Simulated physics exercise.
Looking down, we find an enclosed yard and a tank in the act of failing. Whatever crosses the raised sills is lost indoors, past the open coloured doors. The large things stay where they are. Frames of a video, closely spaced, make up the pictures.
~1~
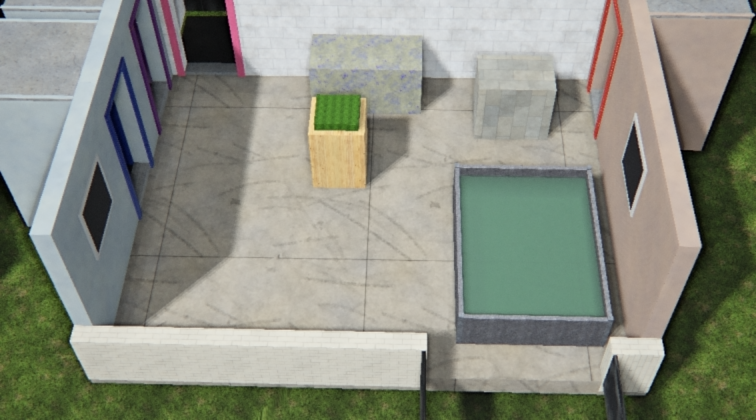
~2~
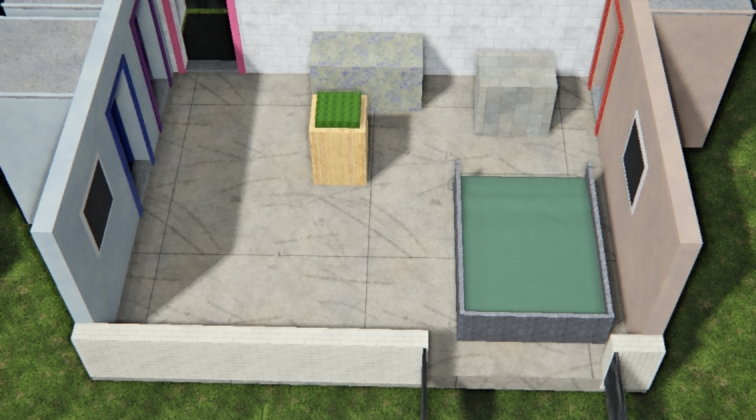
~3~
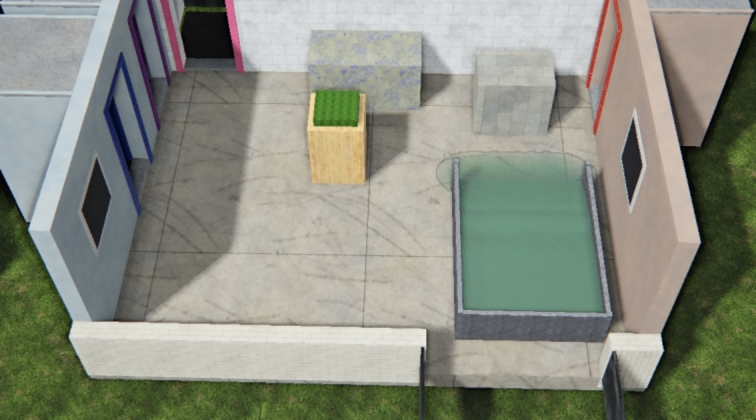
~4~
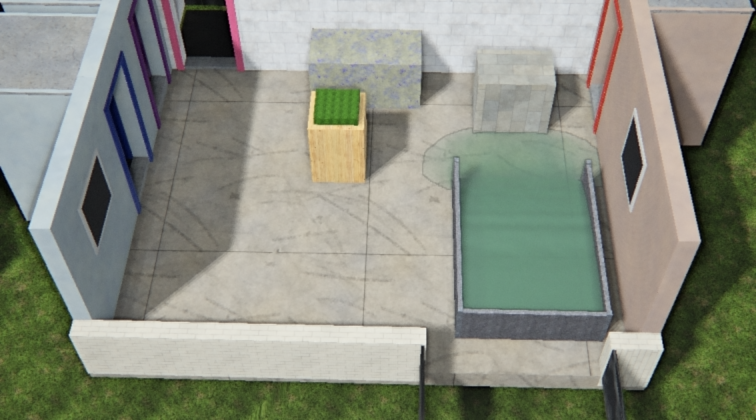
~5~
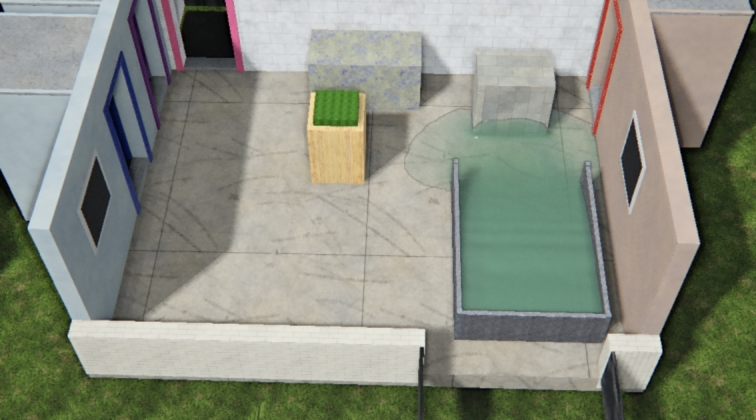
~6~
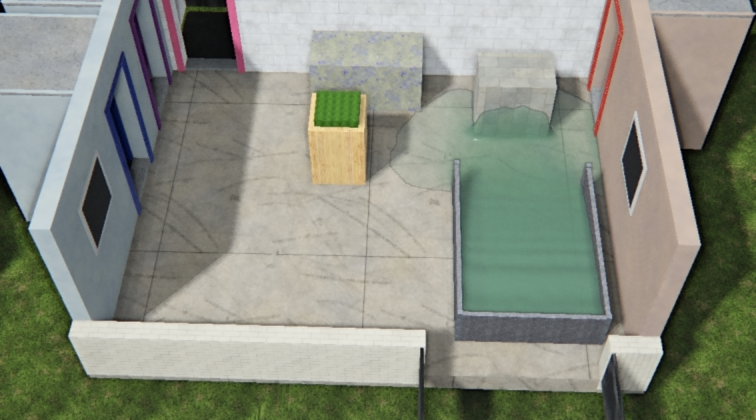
A walled yard with a pale, scuffed concrete floor is seen from high above, with grass outside its low front wall. A grey-rimmed tank of green water stands at the right, a grey block behind it, a mottled block by the white back wall and a grass-topped wooden box near the middle. The tank's far side opens, and green water pours out, spreading backward and sideways around the grey block.
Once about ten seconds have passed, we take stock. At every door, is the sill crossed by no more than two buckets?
The purple door: Yes, it stays at two or less. The pink door: No, more than that crosses. The red door: No, more than that crosses. The blue door: Yes, it stays at two or less.
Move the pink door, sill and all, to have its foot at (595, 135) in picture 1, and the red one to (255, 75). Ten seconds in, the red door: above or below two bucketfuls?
I'd say red falls short.
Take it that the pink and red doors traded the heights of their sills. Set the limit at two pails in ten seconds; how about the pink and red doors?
Pink: Below the limit; red: Above the limit.
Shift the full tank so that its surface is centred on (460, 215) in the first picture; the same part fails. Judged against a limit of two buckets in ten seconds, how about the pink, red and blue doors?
I'd say the pink door overshoots, the red door overshoots and the blue door stops short.
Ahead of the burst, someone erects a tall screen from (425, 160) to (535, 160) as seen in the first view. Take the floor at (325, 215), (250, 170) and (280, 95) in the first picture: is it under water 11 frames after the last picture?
In turn: Awash, no water, not flooded.
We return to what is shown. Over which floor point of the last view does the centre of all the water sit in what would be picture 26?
Roughly at (463, 172).
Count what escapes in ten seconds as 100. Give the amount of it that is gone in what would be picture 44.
I'd put it near 60 in a hundred.
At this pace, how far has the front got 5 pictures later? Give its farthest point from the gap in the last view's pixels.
Farthest reach: (353, 111).
A moment on, water covers 20 % of the floor; the purple door not reached, the pink door not reached, the red door under two buckets in, the blue door not reached.
Next, water covers 30 % of the floor; the purple door not reached, the pink door not reached, the red door over two buckets in, the blue door not reached.
Then, water covers 55 % of the floor; the purple door wet at the sill, nothing in, the pink door wet at the sill, nothing in, the red door over two buckets in, the blue door wet at the sill, nothing in.
Later, water covers 90 % of the floor; the purple door wet at the sill, nothing in, the pink door over two buckets in, the red door far over two buckets in, the blue door under two buckets in.
In the end, water covers 95 % of the floor; the purple door wet at the sill, nothing in, the pink door over two buckets in, the red door far over two buckets in, the blue door under two buckets in.
